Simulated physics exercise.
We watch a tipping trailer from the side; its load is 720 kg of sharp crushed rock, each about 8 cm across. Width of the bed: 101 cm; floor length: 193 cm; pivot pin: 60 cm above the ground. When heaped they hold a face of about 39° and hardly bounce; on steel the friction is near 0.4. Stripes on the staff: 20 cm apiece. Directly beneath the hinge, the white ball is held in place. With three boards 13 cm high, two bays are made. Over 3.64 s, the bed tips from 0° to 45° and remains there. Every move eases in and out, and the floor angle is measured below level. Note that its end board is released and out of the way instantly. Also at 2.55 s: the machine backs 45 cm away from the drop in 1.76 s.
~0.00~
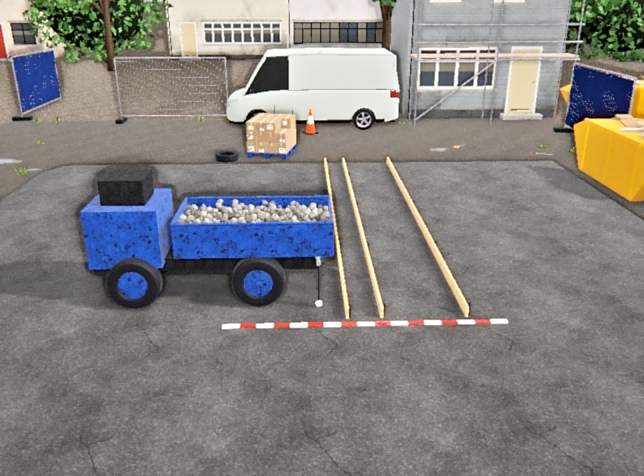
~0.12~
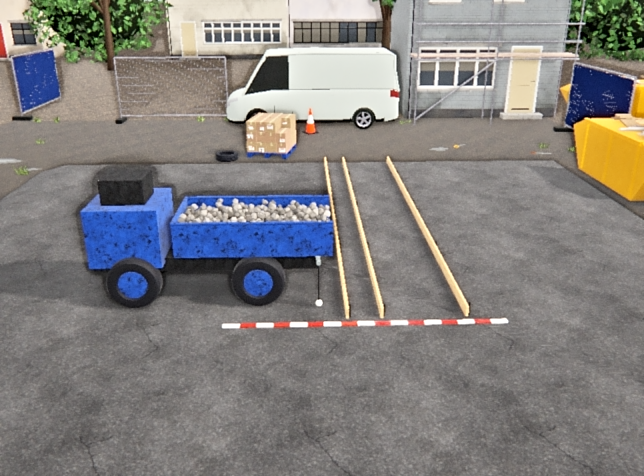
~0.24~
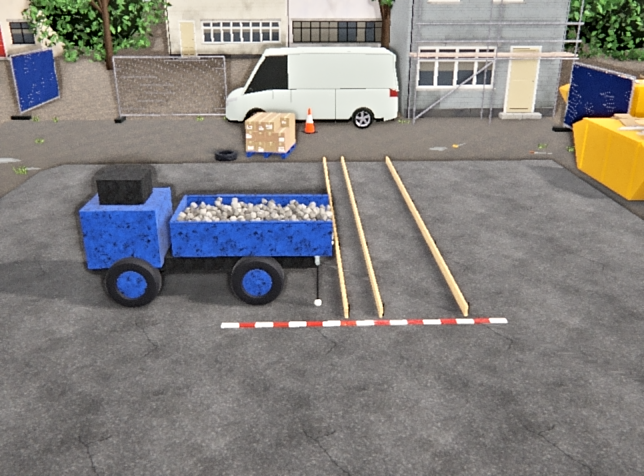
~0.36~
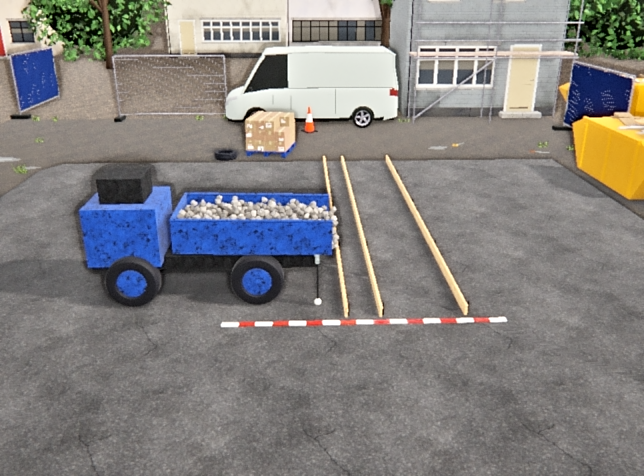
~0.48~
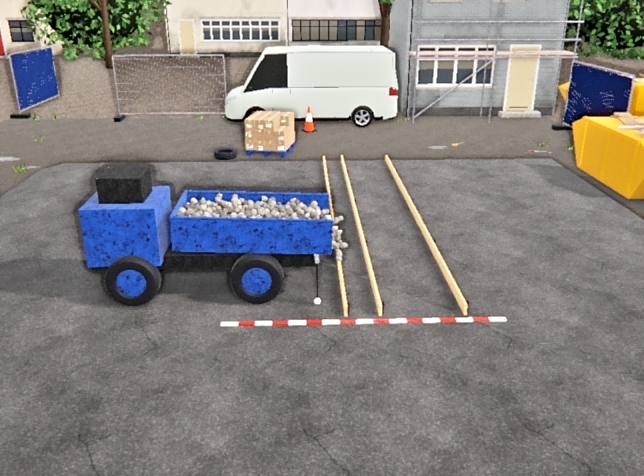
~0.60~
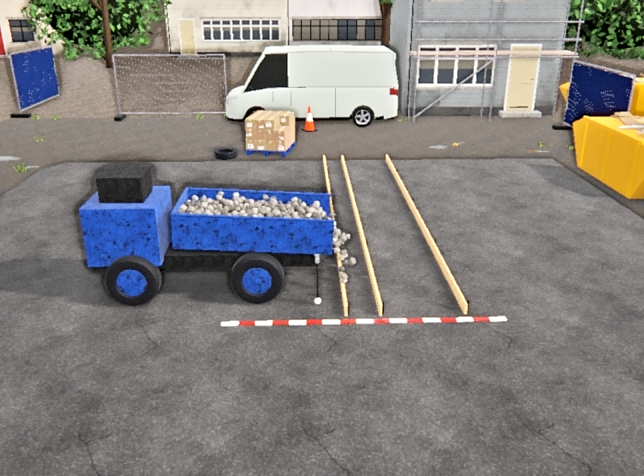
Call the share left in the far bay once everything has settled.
Roughly 20 per cent.
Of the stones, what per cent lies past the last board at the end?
I'd put it near 0 per cent.
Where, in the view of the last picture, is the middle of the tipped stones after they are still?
I'd point somewhere around (349, 276).
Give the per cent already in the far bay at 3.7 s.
By that moment, roughly 20 per cent of the load.
After 2.7 s the floor is at 38°; 61 % in the bed, 10 % short of the bays, 29 % in the near bay; the foremost stones are at (371, 270).
After 3.7 s the floor is at 45°; 0 % in the bed, 39 % short of the bays, 43 % in the near bay, 18 % in the far bay; the foremost stones are at (429, 275).
After 4.8 s the floor is at 45°; 0 % in the bed, 40 % short of the bays, 41 % in the near bay, 19 % in the far bay; the foremost stones are at (431, 273).
After 7.5 s the floor is at 45°; 0 % in the bed, 40 % short of the bays, 41 % in the near bay, 19 % in the far bay; the foremost stones are at (431, 273).
